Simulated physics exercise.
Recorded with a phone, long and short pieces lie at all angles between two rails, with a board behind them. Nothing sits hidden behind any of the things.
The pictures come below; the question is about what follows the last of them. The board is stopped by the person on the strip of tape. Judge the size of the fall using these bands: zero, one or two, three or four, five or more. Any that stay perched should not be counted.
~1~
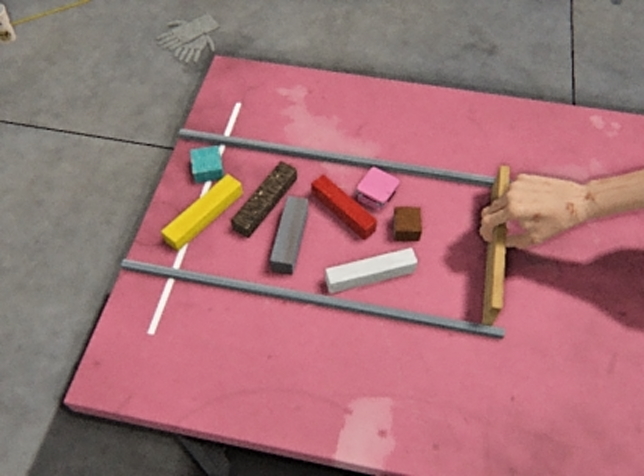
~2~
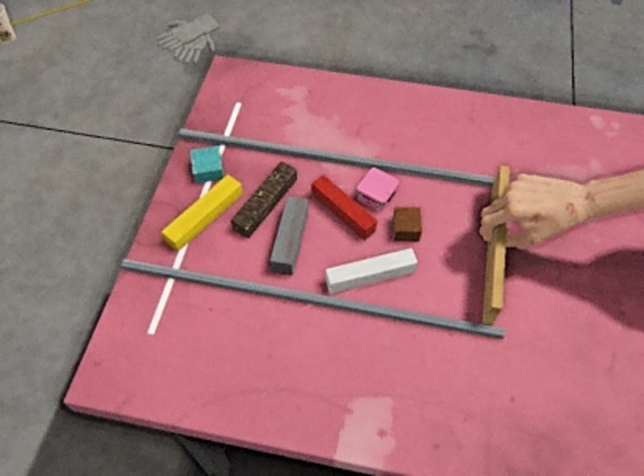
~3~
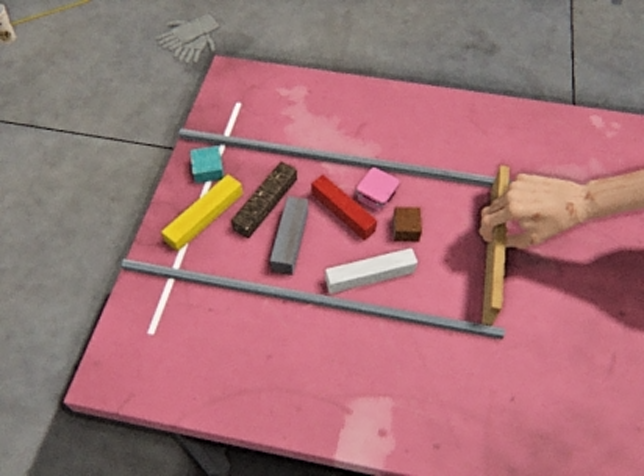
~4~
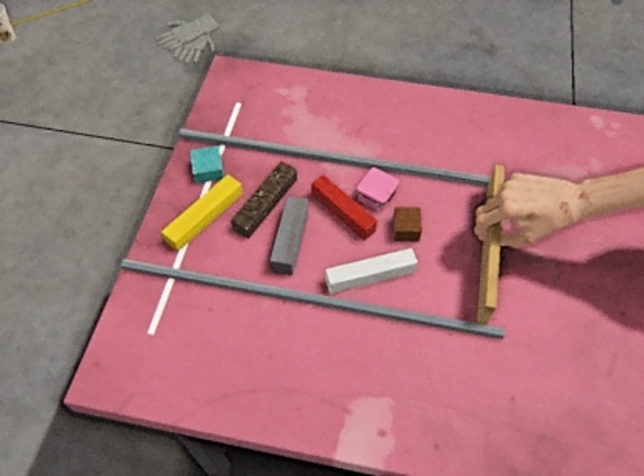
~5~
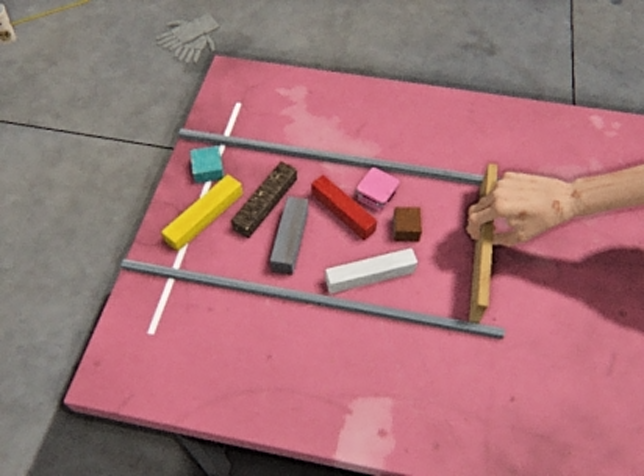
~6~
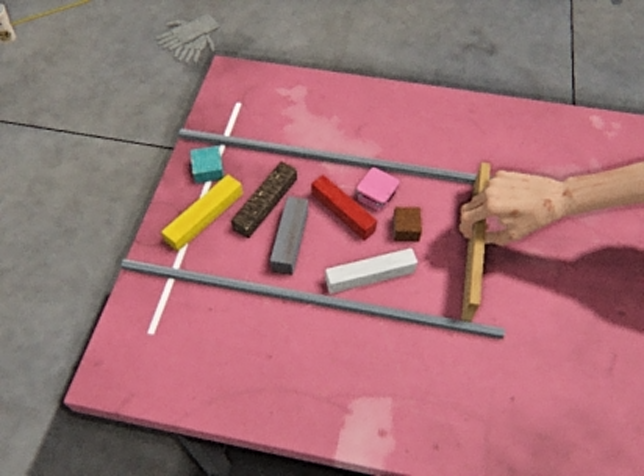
Odds are the fallen group will hold three or four.
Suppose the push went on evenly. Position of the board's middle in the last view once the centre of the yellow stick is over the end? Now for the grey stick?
The middle is at (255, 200) when it's the yellow stick, and at (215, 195) when it's the grey stick.
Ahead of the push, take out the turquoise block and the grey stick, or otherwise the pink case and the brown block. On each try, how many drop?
2 in the first try, 2 in the second.
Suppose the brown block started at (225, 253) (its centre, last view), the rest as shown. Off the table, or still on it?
Lab note: It goes off the edge.
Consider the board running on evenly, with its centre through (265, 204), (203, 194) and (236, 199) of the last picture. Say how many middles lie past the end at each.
Respectively, 0, 4 and 1.
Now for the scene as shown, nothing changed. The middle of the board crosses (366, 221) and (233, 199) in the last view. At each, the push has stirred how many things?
The count reaches 5 first and 8 second.
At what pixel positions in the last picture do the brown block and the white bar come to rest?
The brown block at (191, 187), the white bar at (147, 237).
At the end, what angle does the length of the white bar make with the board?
Roughly 45°.
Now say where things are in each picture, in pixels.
The first picture shows turquoise block (207, 165); yellow stick (204, 212); black bar (265, 199); board (496, 243); tape (200, 204).
The second picture shows yellow stick (204, 212); grey stick (290, 235).
The third picture shows black bar (265, 199); white bar (371, 271).
The fourth picture shows turquoise block (207, 165); brown block (407, 224).
The fifth picture shows yellow stick (204, 212); red bar (343, 207).
The sixth picture shows turquoise block (207, 165); yellow stick (204, 212); black bar (265, 199); board (476, 239); tape (200, 204).
Soon after, none off yet; turquoise block at rest near (207, 165); yellow stick at rest near (204, 212); black bar at rest near (265, 199).
In the end, the number that fall off is three or four; gone, grey stick, black bar, yellow stick and turquoise block.
